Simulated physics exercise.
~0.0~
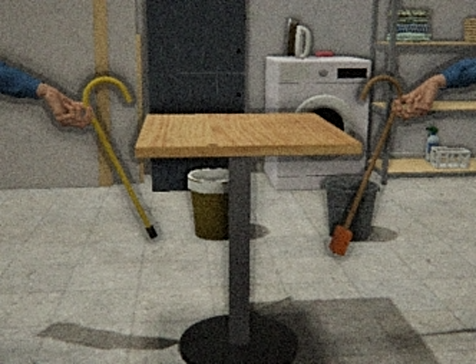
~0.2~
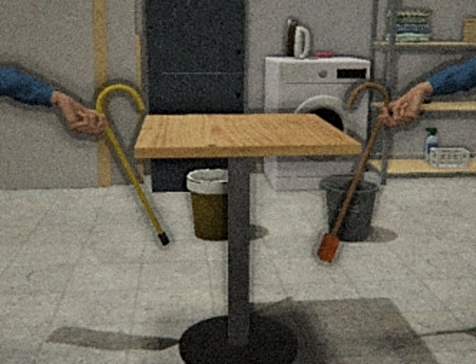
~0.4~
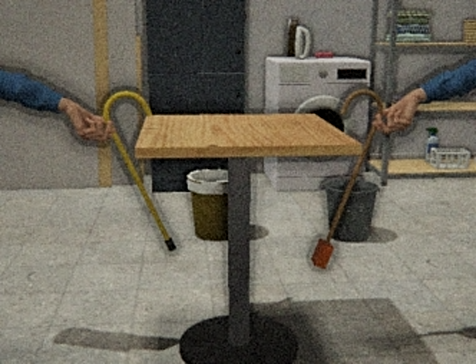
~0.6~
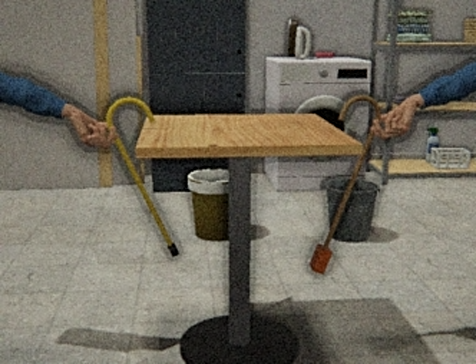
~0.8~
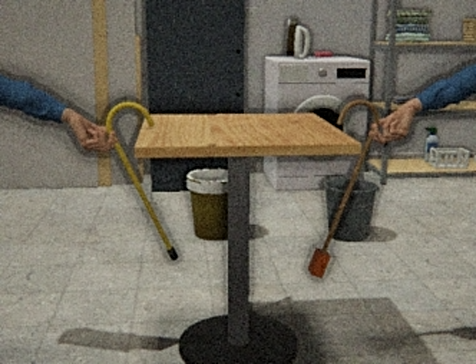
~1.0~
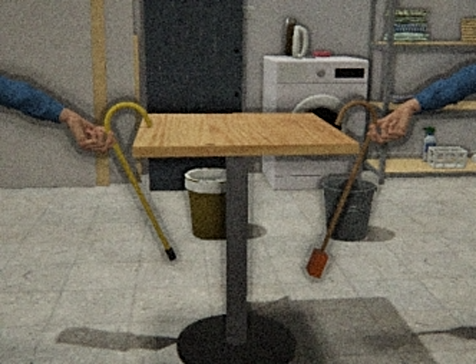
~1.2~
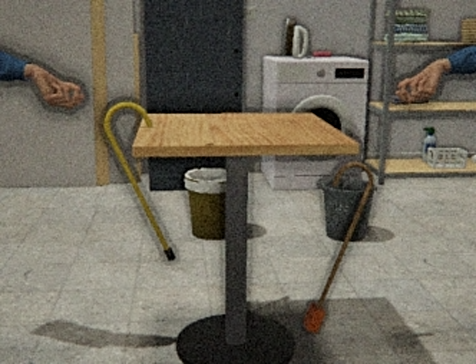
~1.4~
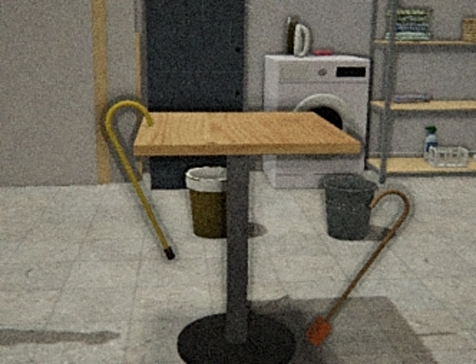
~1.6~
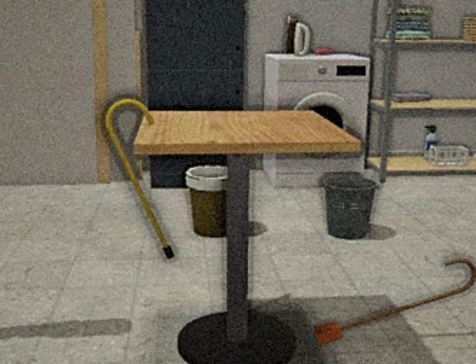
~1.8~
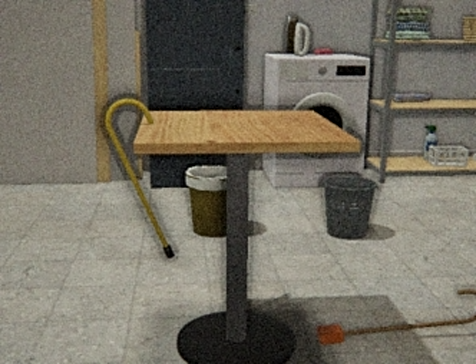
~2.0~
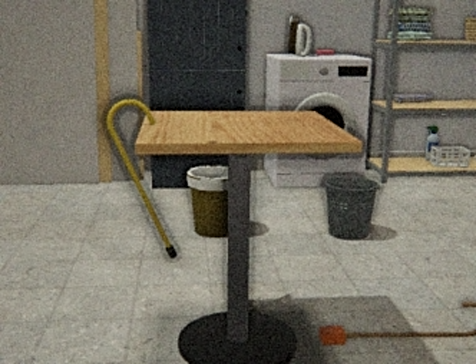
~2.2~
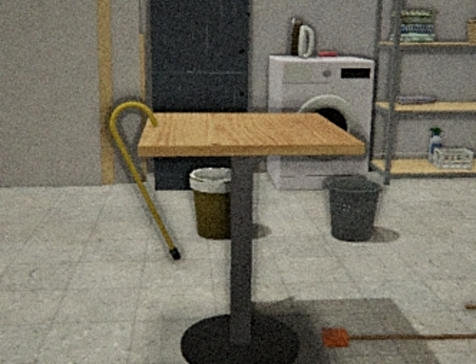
The clip opens with two hands reaching in from either side of a small wooden table, a yellow cane held at the left and a brown stick with a curved handle and orange end at the right. The hands bring both toward the table's edges and hold them there, handles up. Then both hands let go and draw back out of view. The yellow cane stays hooked on the left edge, while the orange-ended one drops, tips over to the right and falls to the floor. It ends lying there, with the yellow cane still hanging.
